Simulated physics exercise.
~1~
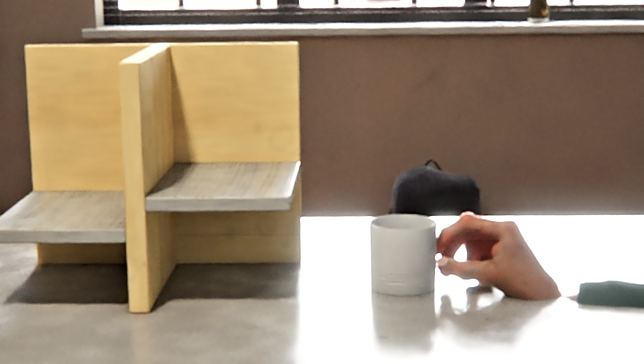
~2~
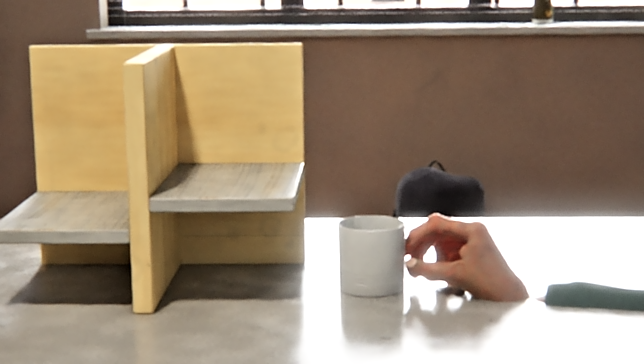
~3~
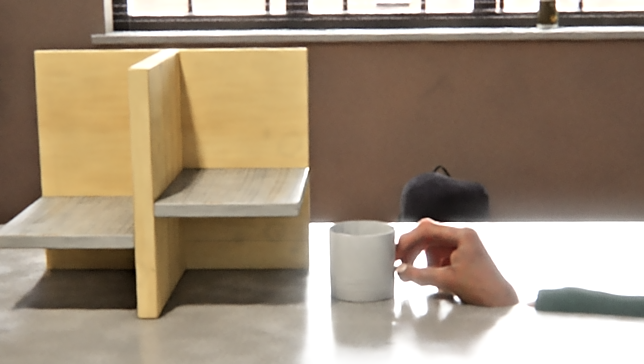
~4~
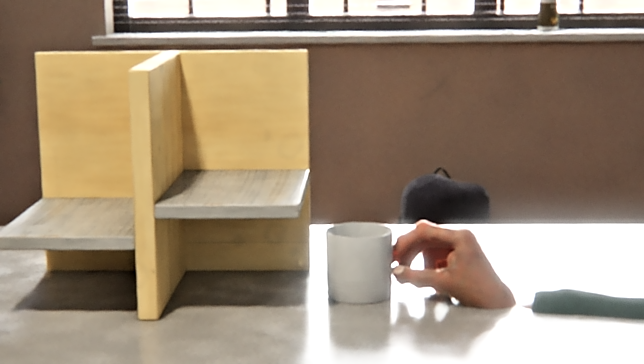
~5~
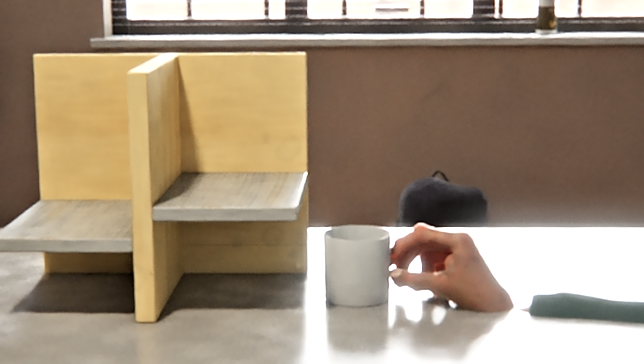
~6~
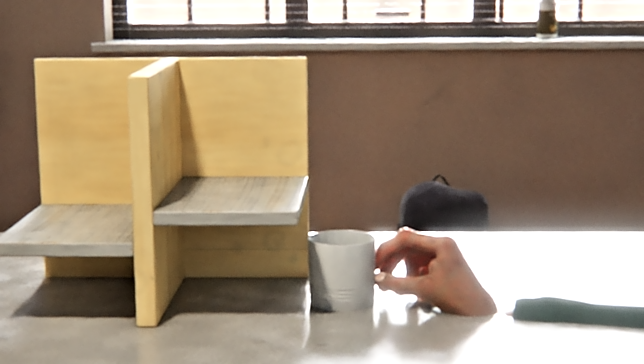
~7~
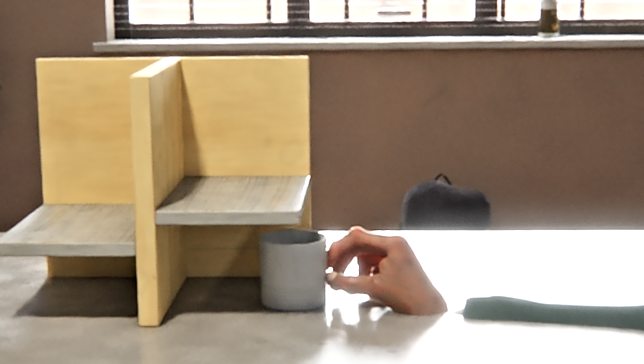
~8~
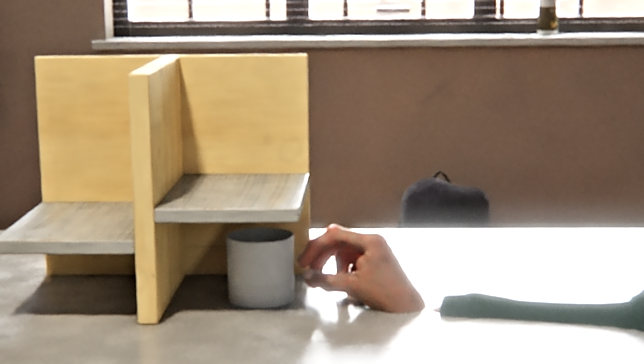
A white mug stands upright on a glossy grey tabletop, held at its right side by a hand reaching in from the right. To the left is a pale wooden stand with two grey shelves at different heights, set against a brown wall below a window. The hand pushes the mug left toward the stand, then almost pauses partway. It slides the mug on to the edge of the higher right-hand shelf, then into the shadowed space beneath. The mug passes under without touching the shelf above and ends standing upright below it, the hand still beside it.
